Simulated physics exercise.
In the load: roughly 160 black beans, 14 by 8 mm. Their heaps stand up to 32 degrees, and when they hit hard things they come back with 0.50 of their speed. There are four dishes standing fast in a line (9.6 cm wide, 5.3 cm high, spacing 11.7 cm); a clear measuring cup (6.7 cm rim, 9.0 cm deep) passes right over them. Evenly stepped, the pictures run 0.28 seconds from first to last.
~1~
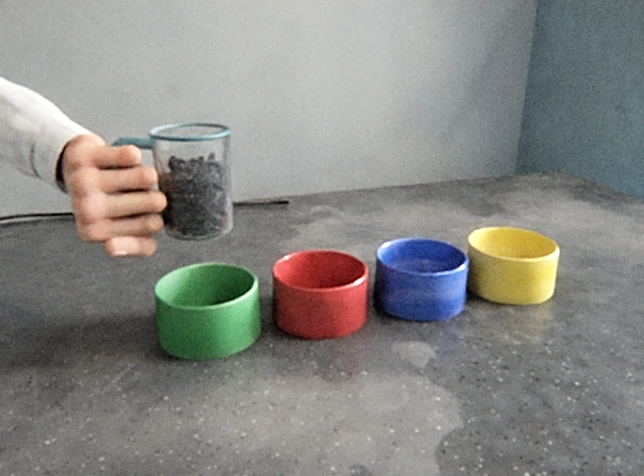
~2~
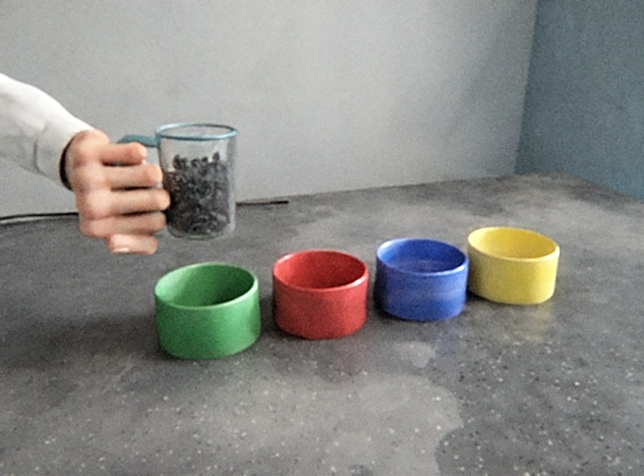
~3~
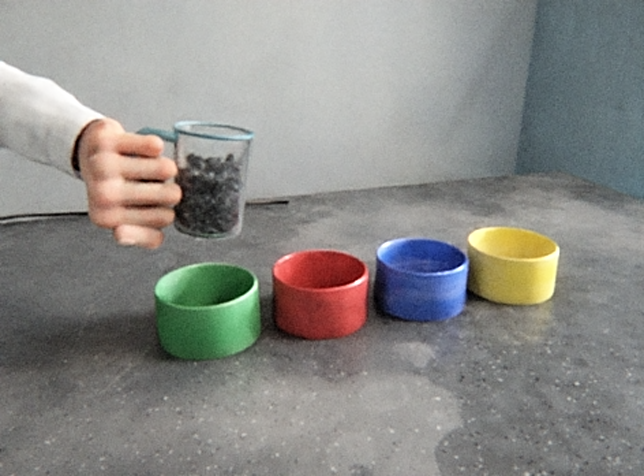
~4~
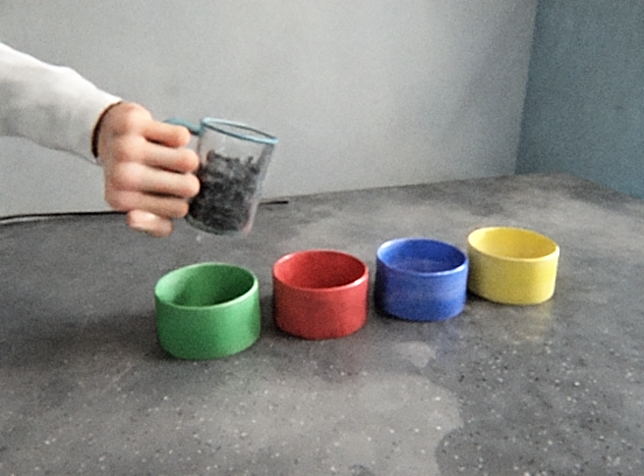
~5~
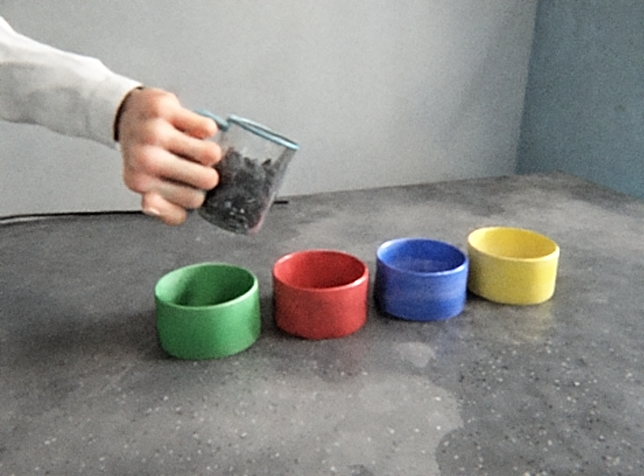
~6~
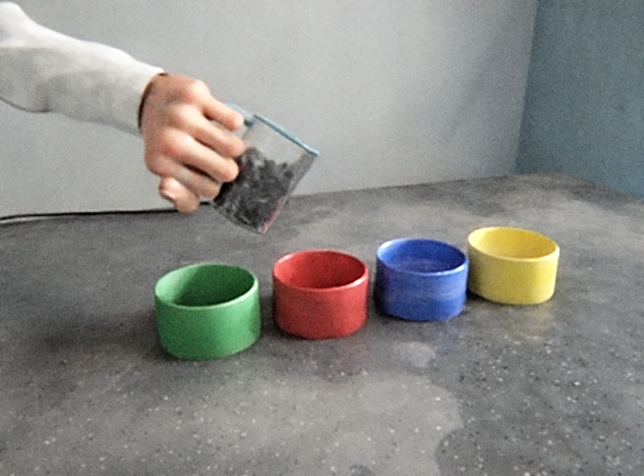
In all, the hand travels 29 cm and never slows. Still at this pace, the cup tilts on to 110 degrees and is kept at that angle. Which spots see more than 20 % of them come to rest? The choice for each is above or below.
Outcome: Red dish: Gets a fifth at most. Blue dish: Gets a fifth at most. Green dish: Gets a fifth at most. Yellow dish: Gets more than a fifth. Counter: Gets a fifth at most.
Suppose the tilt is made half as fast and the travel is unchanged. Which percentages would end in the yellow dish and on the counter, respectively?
In that case the yellow dish gets 100 and the counter gets 0.
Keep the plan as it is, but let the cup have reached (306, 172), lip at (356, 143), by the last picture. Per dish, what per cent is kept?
Per cent kept: Red 0; blue 0; green 0; yellow 100.
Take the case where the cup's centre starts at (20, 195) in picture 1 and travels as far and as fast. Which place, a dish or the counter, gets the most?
The winner: Blue.
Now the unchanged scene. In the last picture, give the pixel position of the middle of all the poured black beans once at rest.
Centre at rest, approx.: (511, 271) px.
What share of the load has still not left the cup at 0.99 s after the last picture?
Estimate: Around 10 % of the load.
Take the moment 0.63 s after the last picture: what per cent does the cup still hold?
75 %.
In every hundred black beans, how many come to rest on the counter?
The share comes to some 5 percent.
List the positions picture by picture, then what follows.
The first picture shows cup at (195, 181), tilt 0 degrees, lip at (229, 129), moved 0.0 cm; middle of the pieces at (194, 198); green dish at (206, 284); red dish at (320, 269); blue dish at (422, 256); yellow dish at (512, 243).
The second picture shows cup at (199, 181), tilt 2 degrees, lip at (235, 130), moved 0.4 cm; middle of the pieces at (198, 198).
The third picture shows cup at (211, 180), tilt 8 degrees, lip at (252, 134), moved 1.4 cm; middle of the pieces at (208, 196).
The fourth picture shows cup at (228, 179), tilt 17 degrees, lip at (275, 139), moved 3.0 cm; middle of the pieces at (223, 194).
The fifth picture shows cup at (245, 177), tilt 25 degrees, lip at (297, 145), moved 4.6 cm; middle of the pieces at (238, 192).
The sixth picture shows cup at (262, 176), tilt 34 degrees, lip at (316, 152), moved 6.2 cm; middle of the pieces at (252, 189); green dish at (206, 284); red dish at (320, 269); blue dish at (422, 256); yellow dish at (512, 243).
Then, 0.38 s after the last picture, tilt 94 degrees; cup holds 100 %.
Then, 0.63 s after the last picture, tilt 110 degrees; cup holds 75 %, blue 5 %, yellow 5 %.
Then, 0.99 s after the last picture, tilt 110 degrees; cup holds 10 %, blue 5 %, yellow 75 %.
In the end, red 0 %, blue 5 %, green 0 %, yellow 90 %, counter 5 %.
